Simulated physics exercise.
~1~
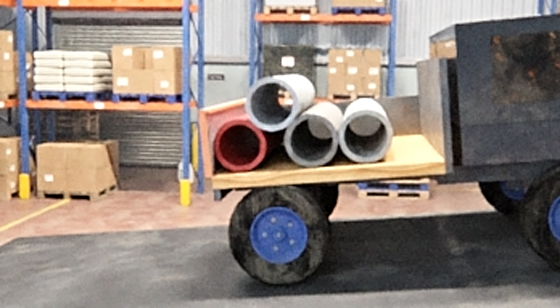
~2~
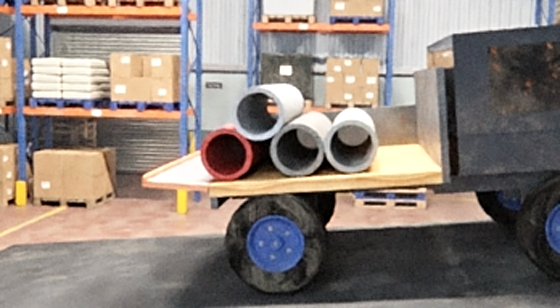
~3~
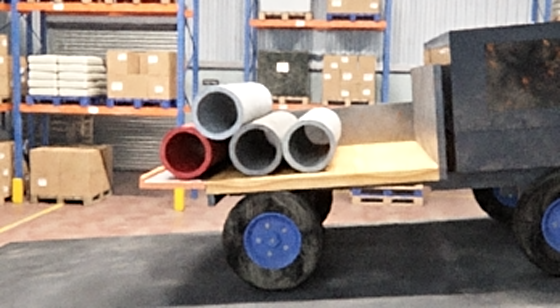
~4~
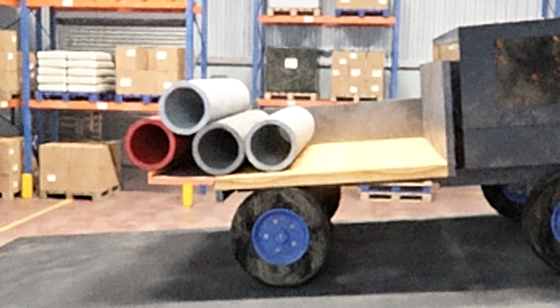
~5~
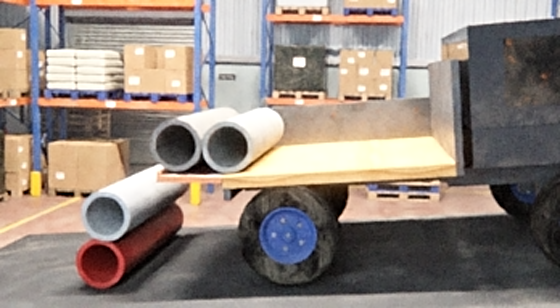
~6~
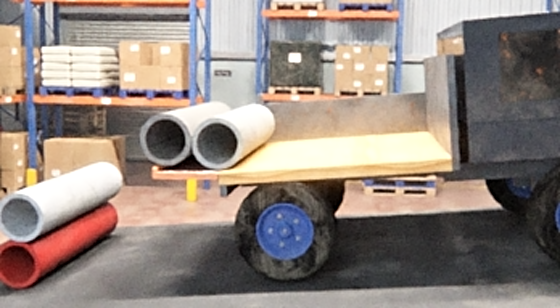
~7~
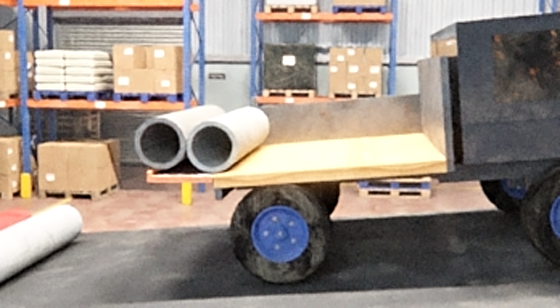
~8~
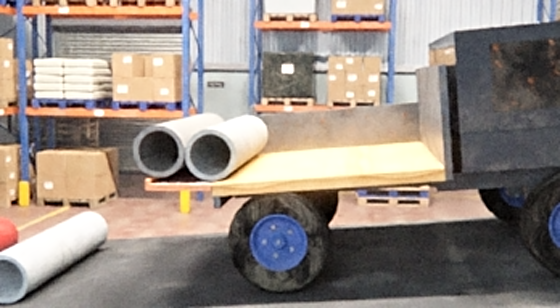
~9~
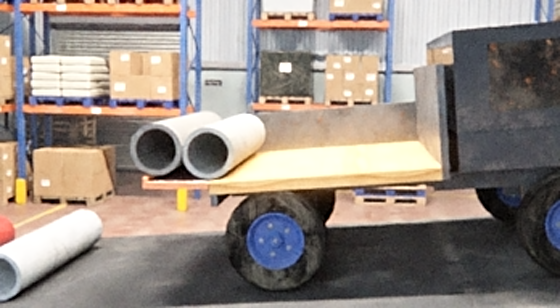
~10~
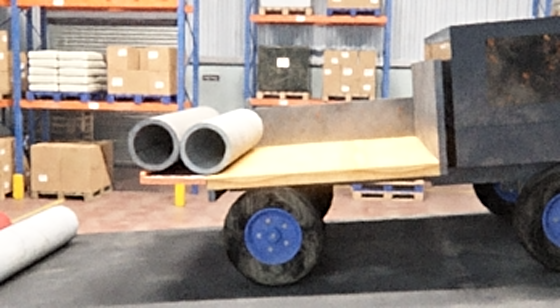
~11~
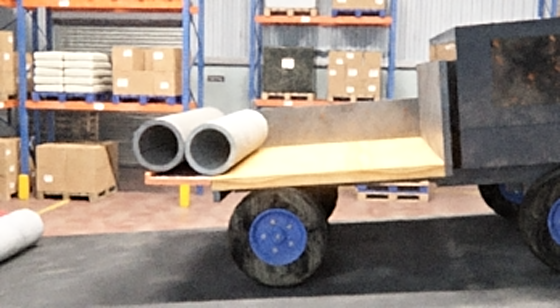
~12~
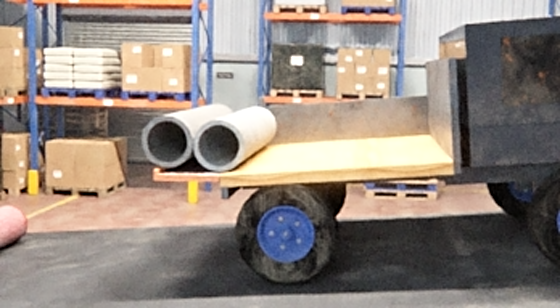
The clip shows a pickup with a red pipe and three grey pipes on its bed as the tailgate drops open. The pipes roll left, and the red one and a grey one fall to the ground and roll away, while two grey pipes stay resting on the lowered tailgate.
